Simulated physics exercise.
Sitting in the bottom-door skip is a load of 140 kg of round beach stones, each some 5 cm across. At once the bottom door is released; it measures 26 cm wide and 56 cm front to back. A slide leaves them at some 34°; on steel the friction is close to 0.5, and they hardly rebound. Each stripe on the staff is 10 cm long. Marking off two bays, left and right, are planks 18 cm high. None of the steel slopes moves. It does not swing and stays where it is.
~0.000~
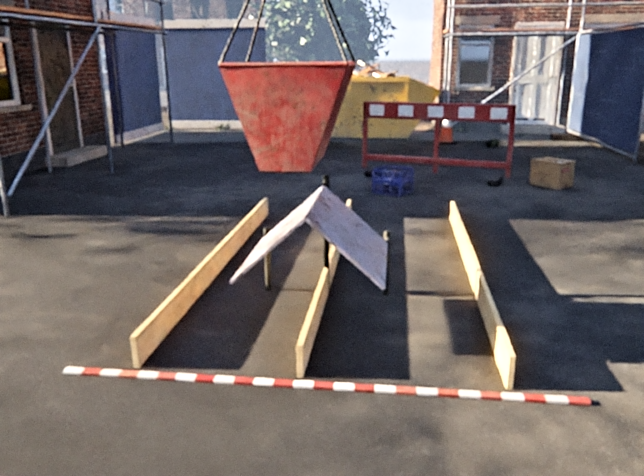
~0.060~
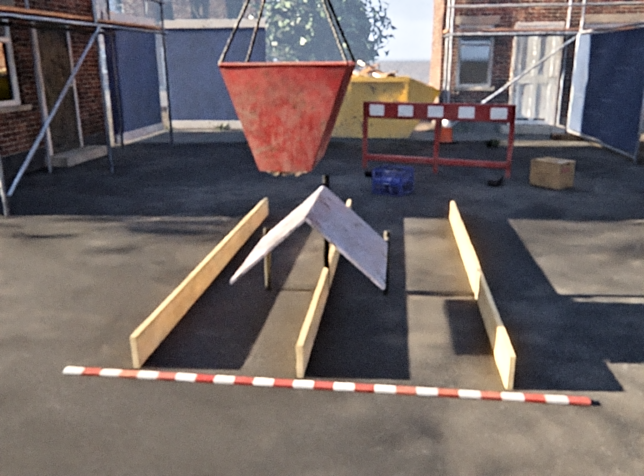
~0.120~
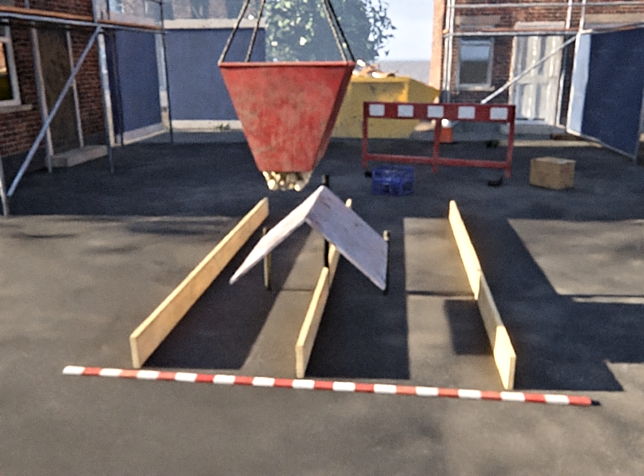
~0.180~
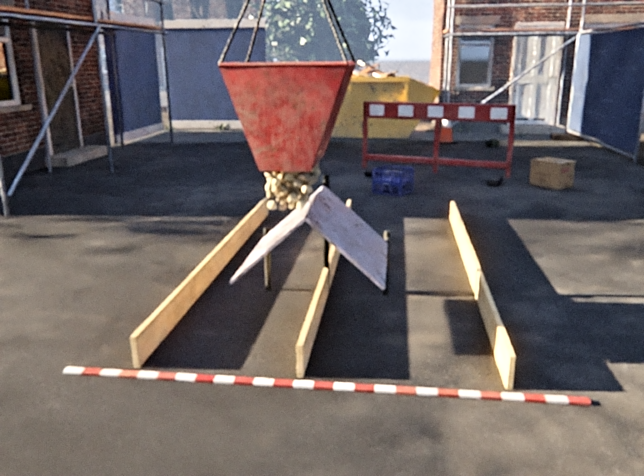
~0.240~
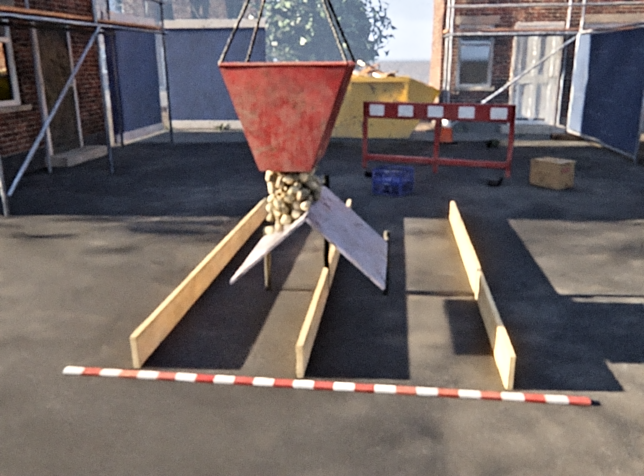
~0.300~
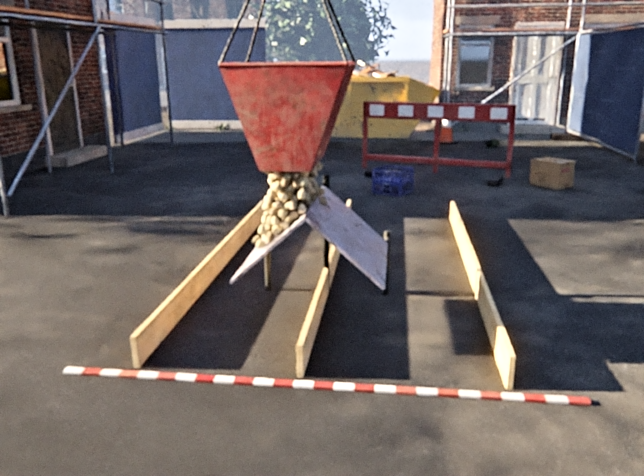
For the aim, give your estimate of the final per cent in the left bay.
My estimate is 94 per cent.
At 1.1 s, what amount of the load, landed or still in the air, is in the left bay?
Some 90 per cent has got there by then.
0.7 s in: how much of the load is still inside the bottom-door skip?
Around 5 percent.
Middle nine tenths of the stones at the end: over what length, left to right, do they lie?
The stretch is roughly 50 cm long.
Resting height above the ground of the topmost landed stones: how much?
Some 24 cm up.
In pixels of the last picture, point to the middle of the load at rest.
Their centre ends up around (210, 311).
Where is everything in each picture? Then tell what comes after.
In the first frame, the outlet is at (285, 162); nothing has dropped yet.
In the second frame, the outlet is at (285, 162); 2 % is out.
In the third frame, the outlet is at (285, 162); 9 % is out, the lowest stones still above the boards at (295, 178), 90 cm up.
In the fourth frame, the outlet is at (285, 162); 17 % is out, the lowest stones still above the boards at (295, 197), 79 cm up.
In the fifth frame, the outlet is at (285, 162); 25 % is out, the lowest stones still above the boards at (285, 219), 67 cm up.
In the sixth frame, the outlet is at (285, 162); 34 % is out, the lowest stones still above the boards at (269, 234), 57 cm up.
After 0.7 s, 4 % in the bottom-door skip, 48 % on the steel, 47 % falling or lying in the left bay; the stones farthest right are at (379, 251).
After 1.1 s, 0 % in the bottom-door skip, 7 % on the steel, 2 % falling or lying left of the bays, 89 % falling or lying in the left bay, 2 % falling or lying in the right bay; the stones farthest right are at (471, 327).
After 1.7 s, 0 % in the bottom-door skip, 3 % falling or lying left of the bays, 94 % falling or lying in the left bay, 3 % falling or lying in the right bay; the stones farthest right are at (485, 340).
After 2.6 s, 0 % in the bottom-door skip, 3 % falling or lying left of the bays, 94 % falling or lying in the left bay, 3 % falling or lying in the right bay; the stones farthest right are at (485, 340).
After 4.5 s, 0 % in the bottom-door skip, 3 % left of the bays, 94 % in the left bay, 3 % in the right bay; the stones farthest right are at (485, 340).
